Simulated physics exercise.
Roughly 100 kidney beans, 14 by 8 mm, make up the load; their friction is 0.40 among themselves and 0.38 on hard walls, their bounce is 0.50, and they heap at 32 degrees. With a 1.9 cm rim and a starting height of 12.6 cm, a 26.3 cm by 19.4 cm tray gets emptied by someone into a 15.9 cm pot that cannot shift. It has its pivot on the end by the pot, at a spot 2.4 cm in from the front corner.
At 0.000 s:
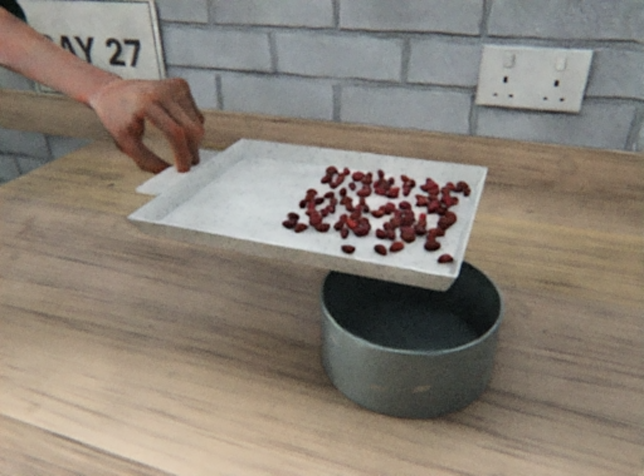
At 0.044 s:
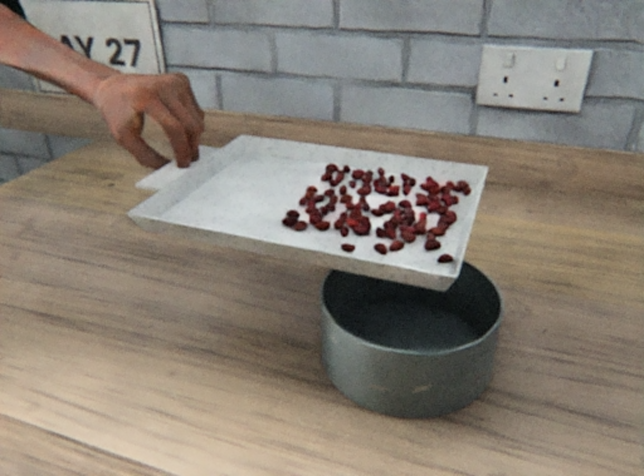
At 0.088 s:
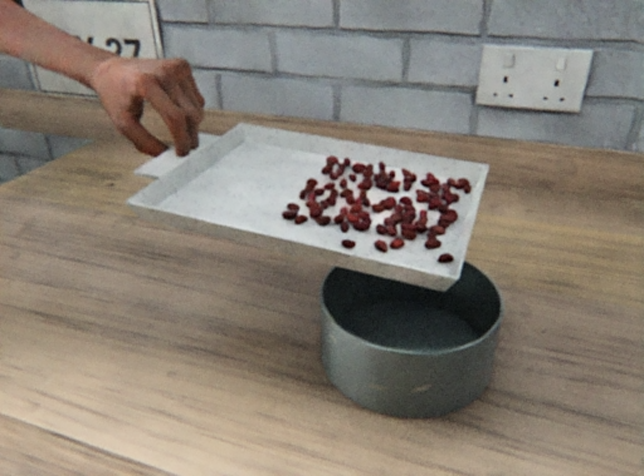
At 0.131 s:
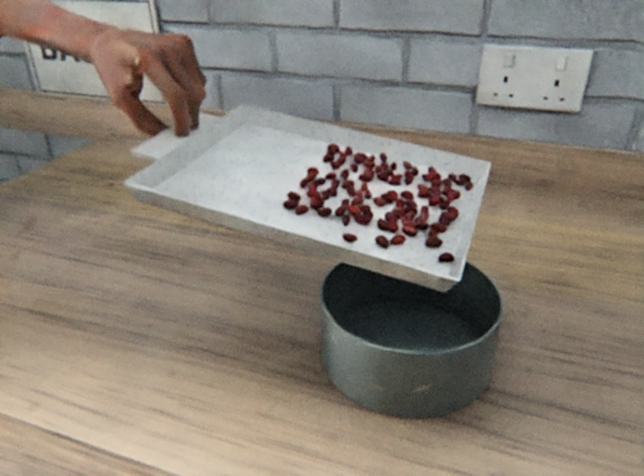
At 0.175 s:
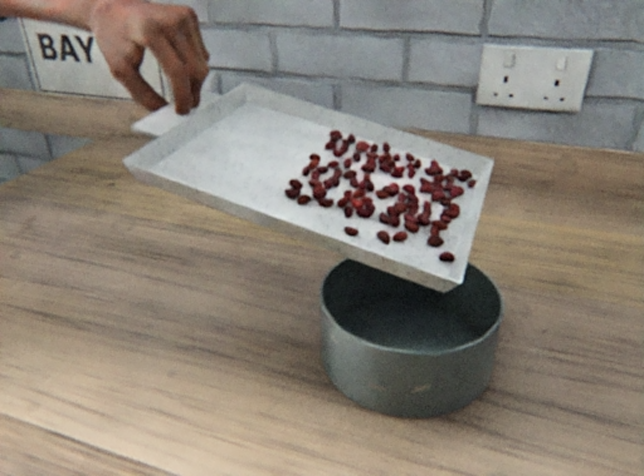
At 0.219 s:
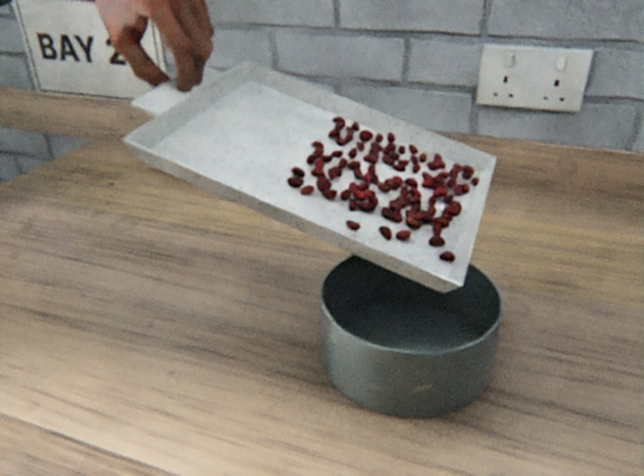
In this clip, a hand at the left raises one end of a pale rectangular tray, tilting it gradually down to the right above a round grey pot, while the dark red beans on it stay clustered toward the right side.
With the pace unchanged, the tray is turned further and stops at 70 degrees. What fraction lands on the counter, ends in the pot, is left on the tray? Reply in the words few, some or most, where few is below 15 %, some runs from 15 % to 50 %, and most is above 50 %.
Shares - counter: Most; pot: Few; tray: Some.
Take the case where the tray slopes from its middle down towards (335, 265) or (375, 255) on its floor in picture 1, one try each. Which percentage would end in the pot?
About 0 and 0 per cent.
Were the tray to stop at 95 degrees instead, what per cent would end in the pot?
I'd put it at close to 0 per cent.
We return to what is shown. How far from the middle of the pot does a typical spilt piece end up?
Distance: Roughly 16 cm.
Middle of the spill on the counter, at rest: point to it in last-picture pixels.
Somewhere around (535, 448), I'd say.
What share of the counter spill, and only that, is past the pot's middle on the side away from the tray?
Share past the middle: Roughly 100 percent.
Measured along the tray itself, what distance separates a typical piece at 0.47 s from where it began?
Roughly 4 cm.
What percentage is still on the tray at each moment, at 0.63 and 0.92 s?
Around 100 first, about 50 after.
After 0.47 s, tilt 44 degrees; the tray holds 100 %, the pot 0 %.
After 0.63 s, tilt 61 degrees; the tray holds 100 %, the pot 0 %.
Then, at 0.92 s, tilt 70 degrees; the tray holds 50 %, the pot 0 %.
By 2.3 s all is still; counter 65 %, pot 5 %, tray 30 %.
